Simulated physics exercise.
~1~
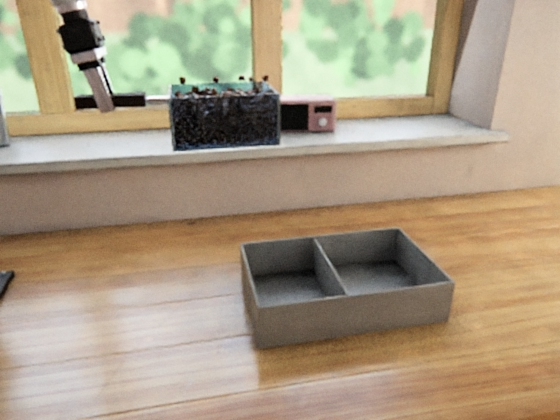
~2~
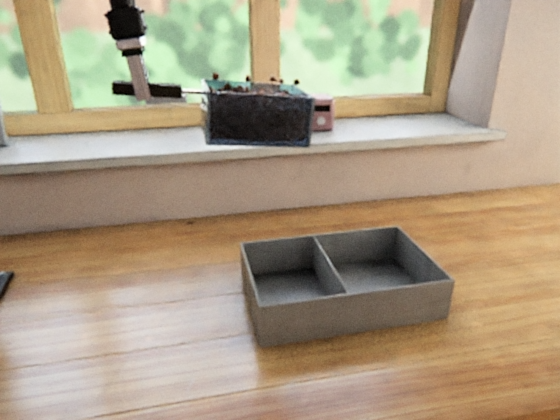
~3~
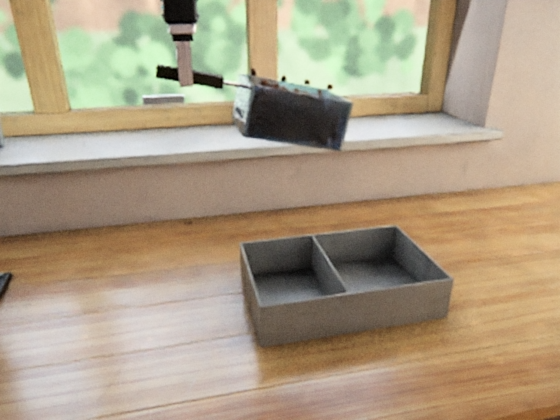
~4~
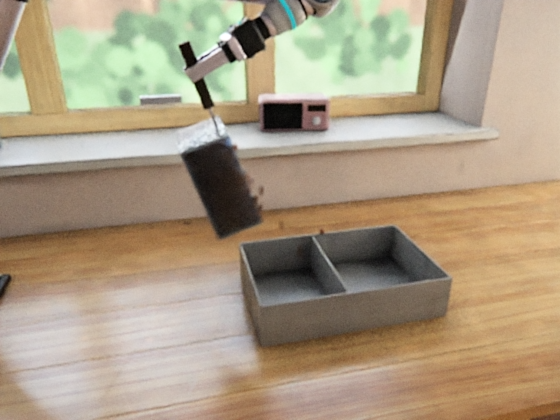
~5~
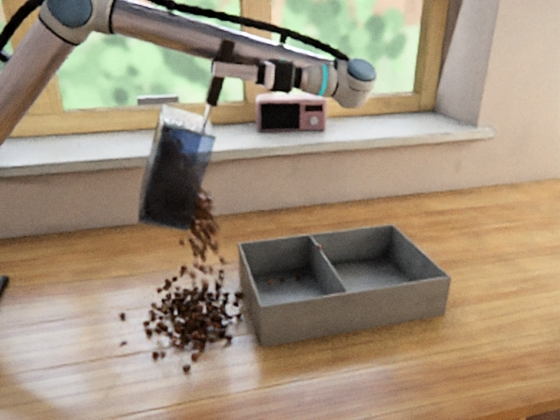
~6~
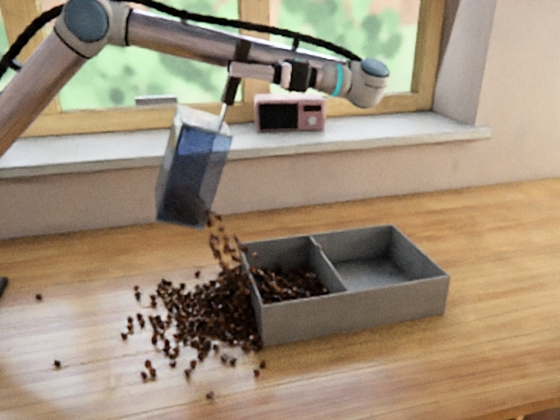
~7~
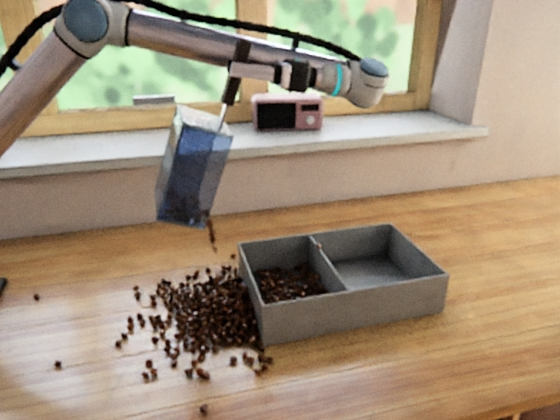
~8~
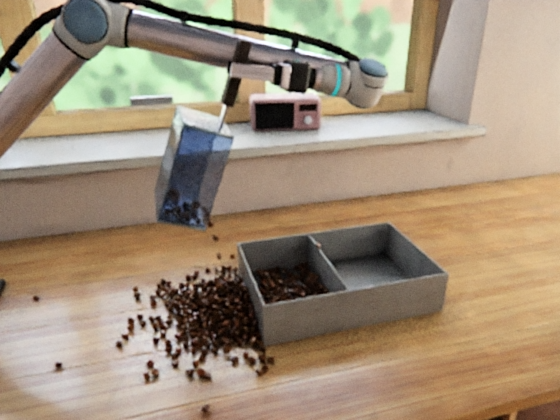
A robot arm lifted a clear box of small brown pellets off the windowsill, swung it forward and tipped it beside a divided grey tray, spilling most onto the table and some into the left compartment, leaving a few in the box.
